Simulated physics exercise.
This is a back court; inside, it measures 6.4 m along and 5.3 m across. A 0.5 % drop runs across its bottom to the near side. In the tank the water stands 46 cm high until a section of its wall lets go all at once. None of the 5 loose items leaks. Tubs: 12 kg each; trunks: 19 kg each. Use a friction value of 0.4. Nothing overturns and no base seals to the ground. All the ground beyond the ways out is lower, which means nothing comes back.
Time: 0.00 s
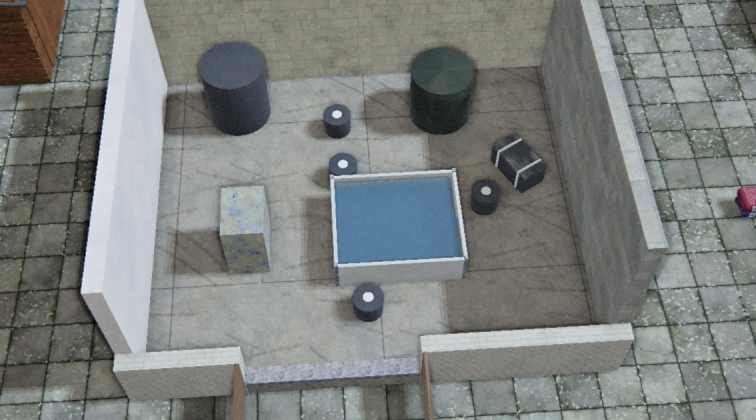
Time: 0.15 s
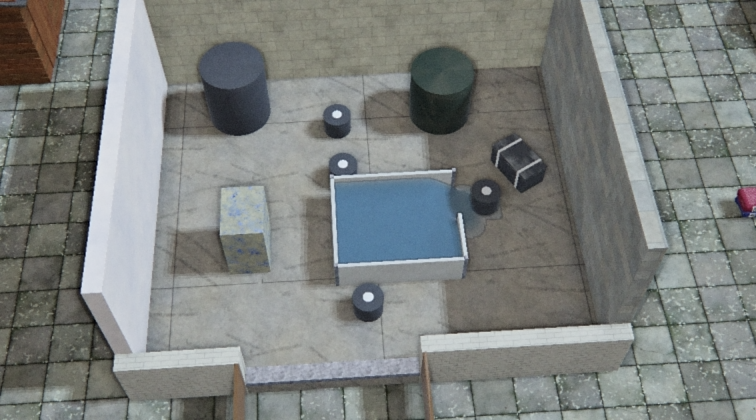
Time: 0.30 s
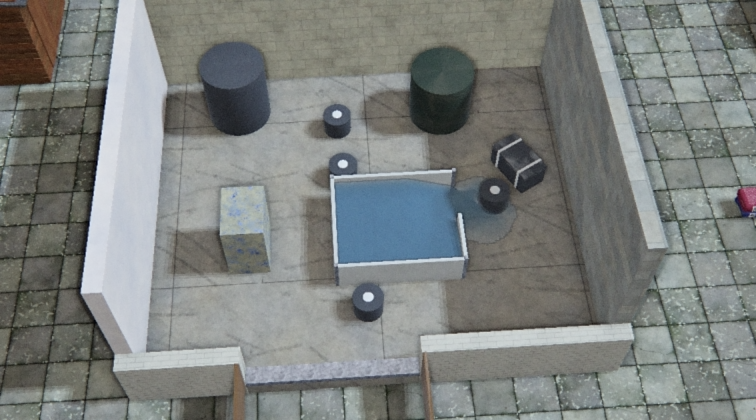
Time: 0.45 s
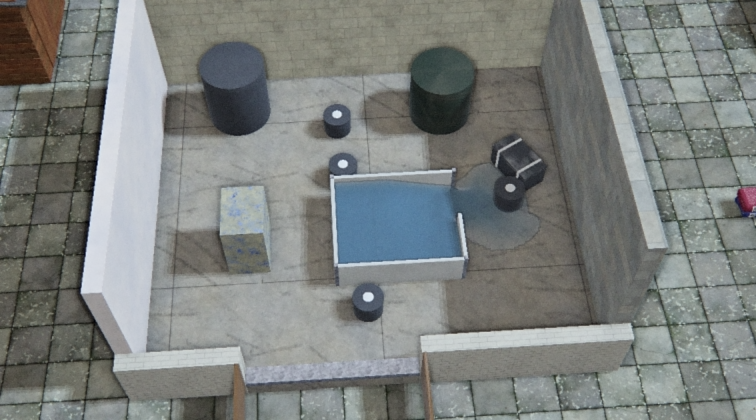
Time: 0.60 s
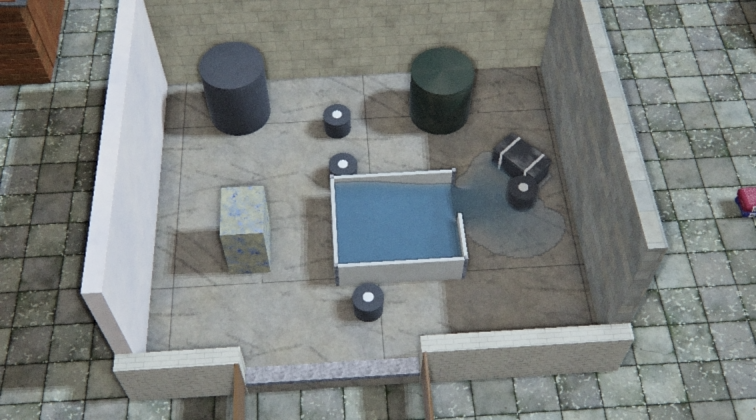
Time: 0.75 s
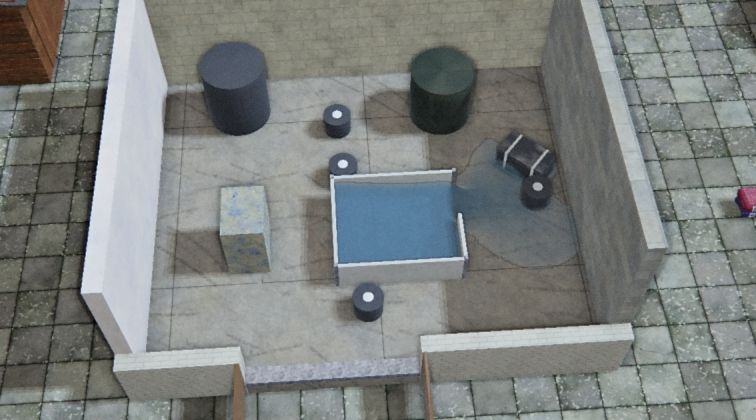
Water flows out through a gap in the right side of a white-walled pool in a walled court, spreading across the paving and pushing a small dark tub rightward, then nudging a strapped black trunk slightly as well.
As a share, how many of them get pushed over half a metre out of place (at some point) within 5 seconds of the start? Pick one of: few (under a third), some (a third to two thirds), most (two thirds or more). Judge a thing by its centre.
Some.
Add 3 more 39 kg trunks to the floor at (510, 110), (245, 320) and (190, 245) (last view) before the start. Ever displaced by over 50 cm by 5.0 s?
Order as listed: Beyond half a metre / inside half a metre / inside half a metre.
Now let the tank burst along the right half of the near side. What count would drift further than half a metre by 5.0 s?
The answer then is 1.
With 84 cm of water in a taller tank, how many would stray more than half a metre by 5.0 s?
Then it comes to 3.
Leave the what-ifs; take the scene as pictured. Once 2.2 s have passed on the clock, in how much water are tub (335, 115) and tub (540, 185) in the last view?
Close to 0 and 15 centimetres.
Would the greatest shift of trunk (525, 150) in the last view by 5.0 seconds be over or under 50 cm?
Short answer, overshooting.
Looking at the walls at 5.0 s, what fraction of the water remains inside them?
Somewhere near 100 percent, give or take.
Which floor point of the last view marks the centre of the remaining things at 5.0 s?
Close to (404, 162).
After 1.1 s 1 of 5 are over 50 cm from their spots; 0 afloat.
After 2.2 s 2 of 5 are over 50 cm from their spots; 1 afloat.
After 3.5 s 2 of 5 are over 50 cm from their spots; 1 afloat.
After 5.0 s 2 of 5 are over 50 cm from their spots, and 2 have been at some point; 1 afloat.
